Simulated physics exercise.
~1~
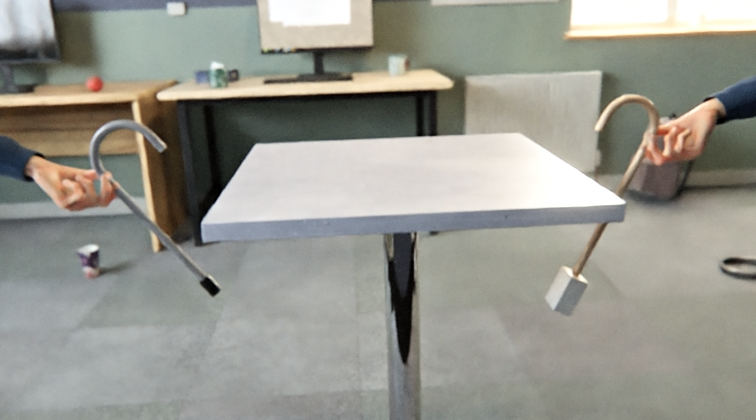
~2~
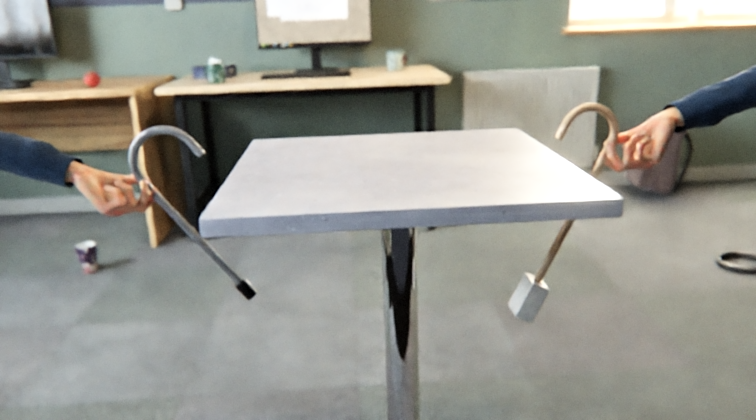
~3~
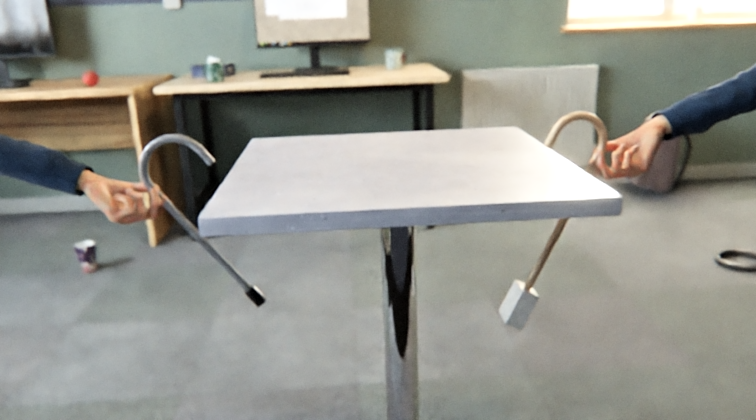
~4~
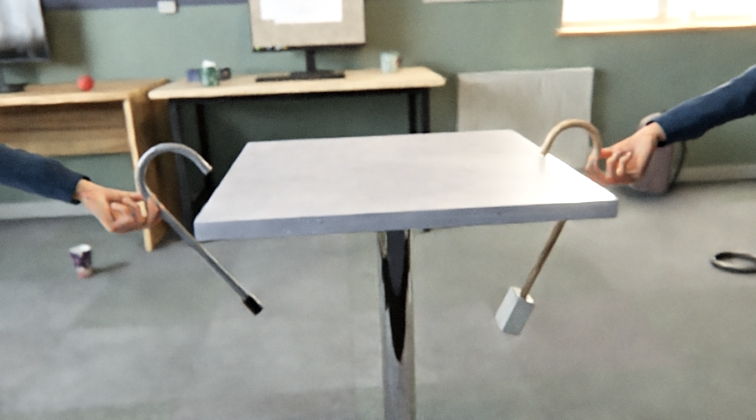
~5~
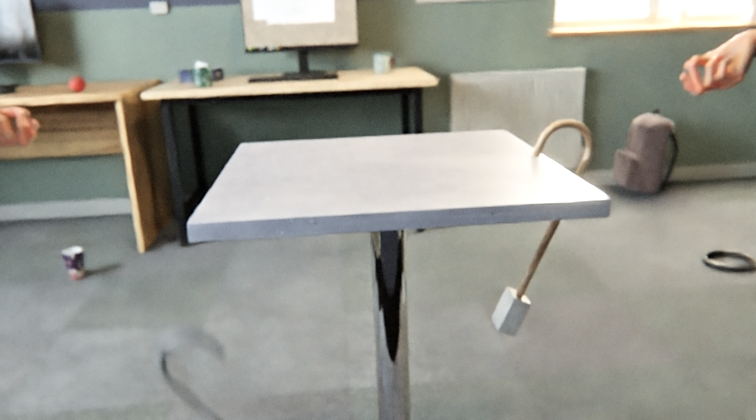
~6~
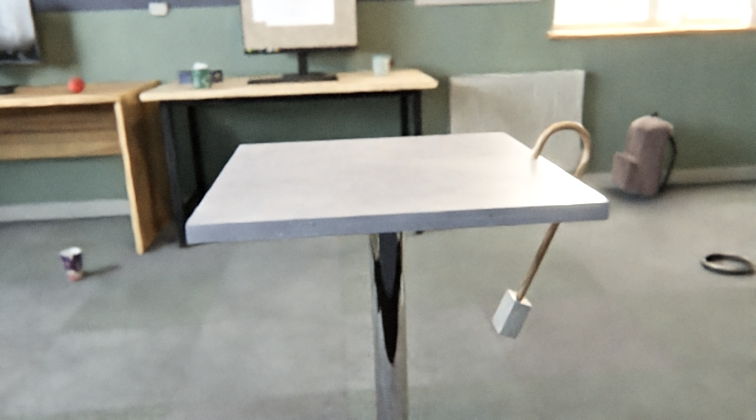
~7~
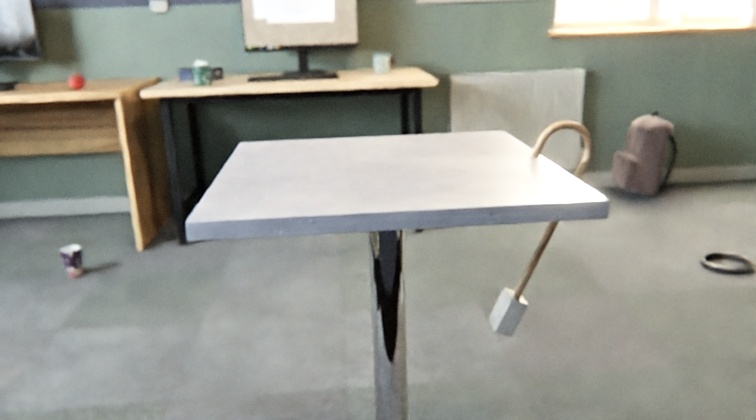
Two hooked handles are released at the table's edges; the grey one falls, the other hangs.
